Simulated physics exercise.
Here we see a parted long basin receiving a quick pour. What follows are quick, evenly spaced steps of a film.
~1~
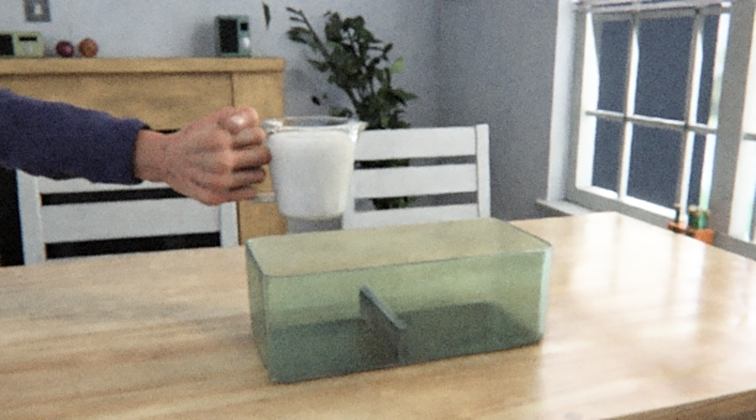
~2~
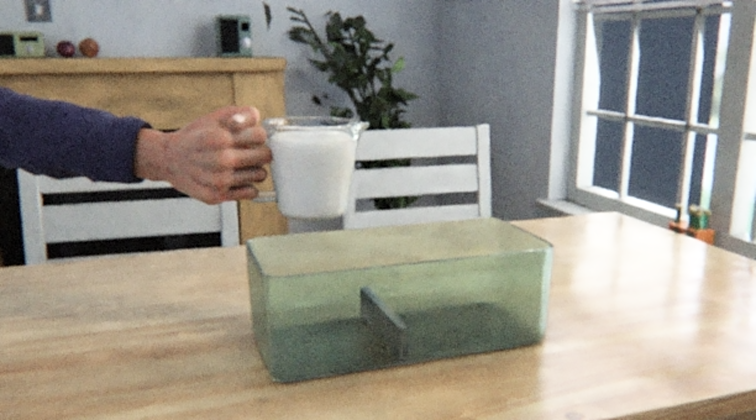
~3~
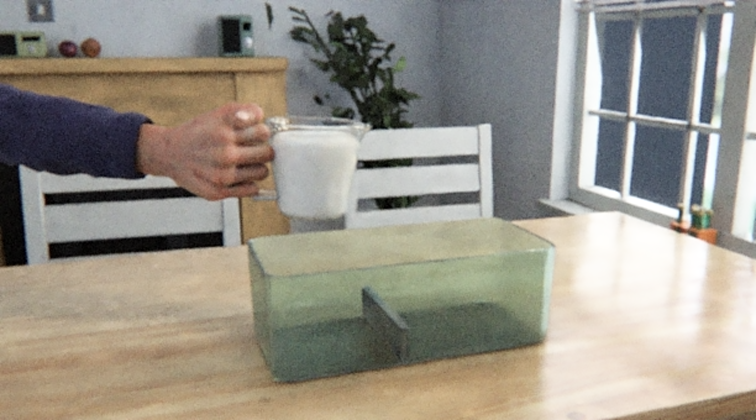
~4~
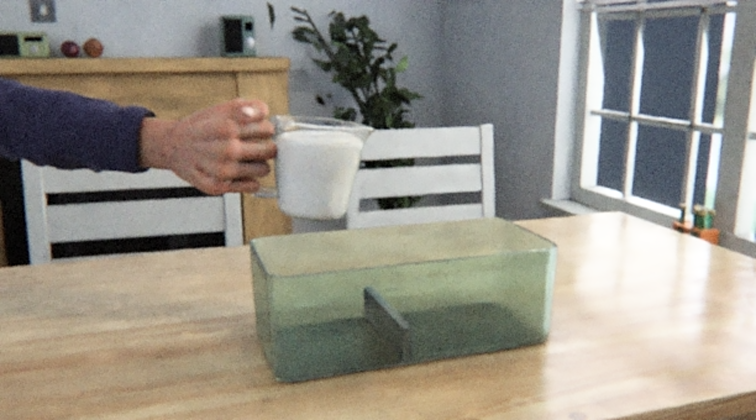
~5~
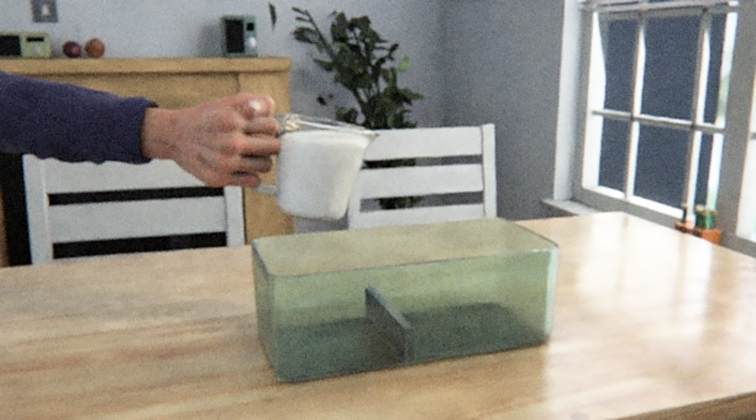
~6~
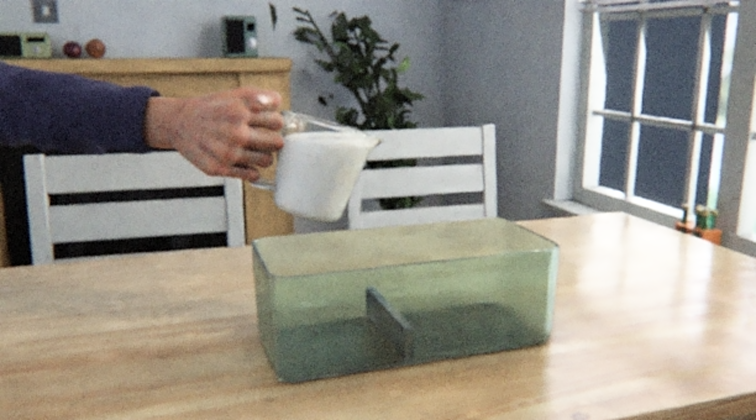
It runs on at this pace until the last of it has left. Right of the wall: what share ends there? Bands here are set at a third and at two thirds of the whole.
Well, the amount right of the wall passes two thirds.
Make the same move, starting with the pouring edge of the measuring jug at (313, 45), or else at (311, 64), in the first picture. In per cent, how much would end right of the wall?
First try: Near 40 percent; second try: Near 30 percent.
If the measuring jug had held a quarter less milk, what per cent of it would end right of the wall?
Roughly 80 %.
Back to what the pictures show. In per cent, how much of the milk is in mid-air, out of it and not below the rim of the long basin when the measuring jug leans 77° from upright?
Share out of both vessels: Approx. 20 %.
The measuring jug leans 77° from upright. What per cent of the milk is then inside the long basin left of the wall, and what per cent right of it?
Left 0, right 20.
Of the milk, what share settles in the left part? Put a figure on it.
Something like 15 per cent, roughly.
A moment on, the measuring jug is tipped on its side and 60 per cent is still to pour, 0 is left of the wall and 21 right of it.
Next, the measuring jug is tipped right over and 5 per cent is still to pour, 9 is left of the wall and 82 right of it.
Then the measuring jug is tipped right over and 0 per cent is still to pour, 14 is left of the wall and 86 right of it.
Later the measuring jug is tipped right over and 0 per cent is still to pour, 14 is left of the wall and 86 right of it.
Finally, 14 per cent lies left of the wall, 86 right of it and 0 outside.
